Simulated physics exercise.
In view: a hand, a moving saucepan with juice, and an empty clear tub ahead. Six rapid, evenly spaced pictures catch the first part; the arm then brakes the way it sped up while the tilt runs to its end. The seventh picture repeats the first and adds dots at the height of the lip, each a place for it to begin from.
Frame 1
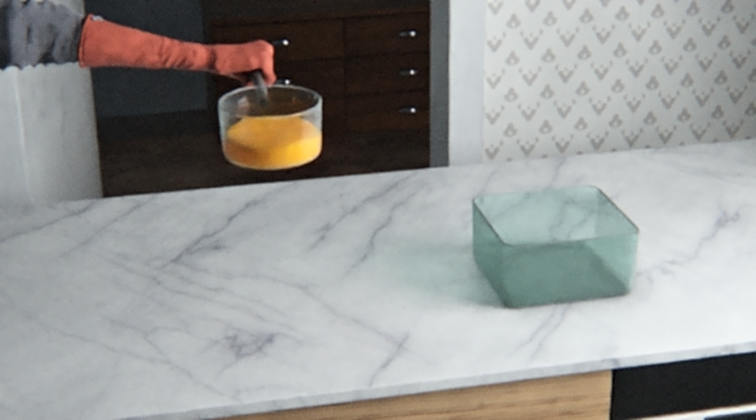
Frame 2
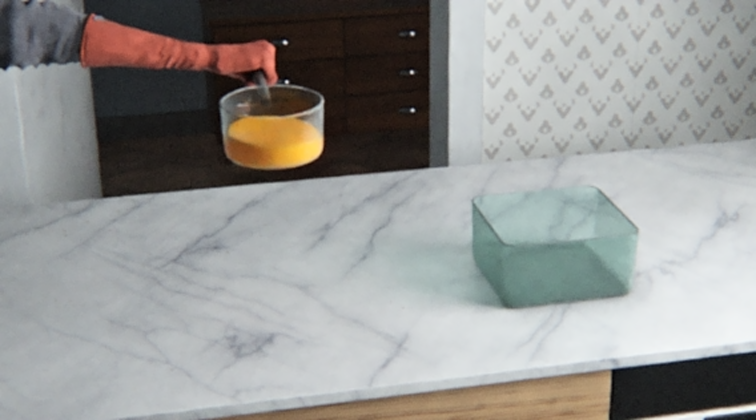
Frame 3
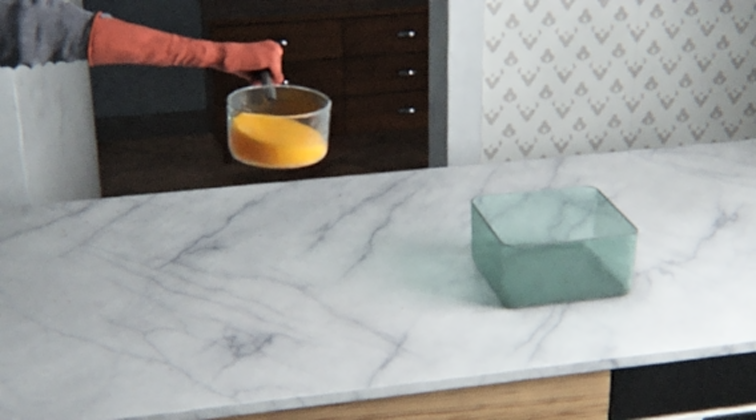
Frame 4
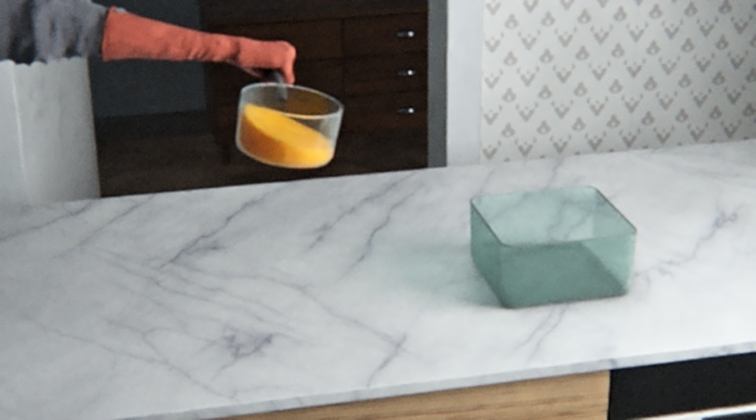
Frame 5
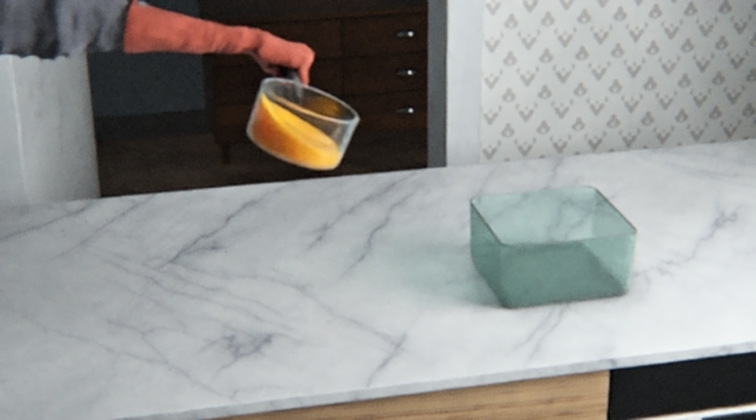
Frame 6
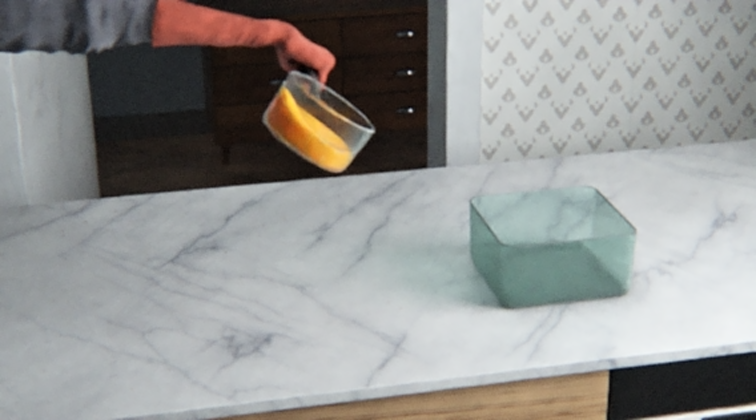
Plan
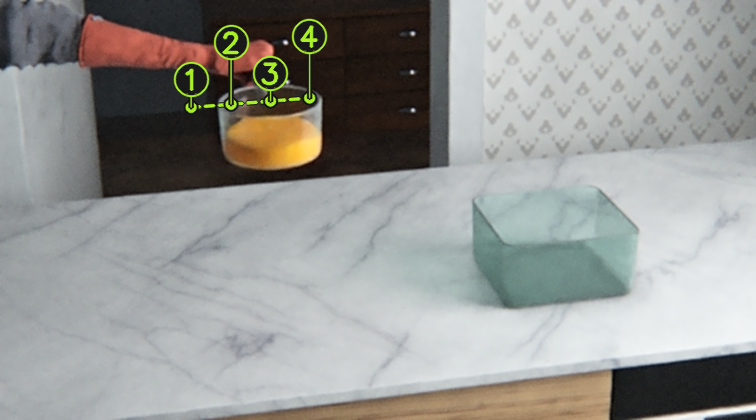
An arm in an orange-red sleeve or glove held a clear saucepan of orange juice upright above a marble counter, then moved it rightward and tilted it toward an empty, greenish clear tub.
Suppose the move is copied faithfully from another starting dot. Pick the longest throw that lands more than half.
3 is the one.
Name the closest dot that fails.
Dot 2.
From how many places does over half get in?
Two.
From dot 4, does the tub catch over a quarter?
Yes, it does.
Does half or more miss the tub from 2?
Yes, it does.
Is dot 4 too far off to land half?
No, that is safe.
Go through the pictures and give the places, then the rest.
Upright, lip at (318, 97); tub from (502, 306) to (632, 291); nothing has left yet, in the first picture.
Upright, lip at (320, 97); nothing has left yet, in the second picture.
Tipped about 3°, lip at (327, 99); nothing has left yet, in the third picture.
Tipped about 11°, lip at (339, 105); nothing has left yet, in the fourth picture.
Tipped about 22°, lip at (355, 113); nothing has left yet, in the fifth picture.
Tipped about 36°, lip at (371, 125); nothing has left yet, in the sixth picture.
On the marked copy, 1 at (191, 107); 2 at (231, 104); 3 at (270, 101); 4 at (309, 98).
Choosing 1, about 0 % lands in the tub, 95 % falls short and 5 % goes beside or beyond.
Choosing 2, about 15 % lands in the tub, 78 % falls short and 7 % goes beside or beyond.
Choosing 3, about 62 % lands in the tub, 16 % falls short and 22 % goes beside or beyond.
Choosing 4, about 67 % lands in the tub, 13 % falls short and 19 % goes beside or beyond.
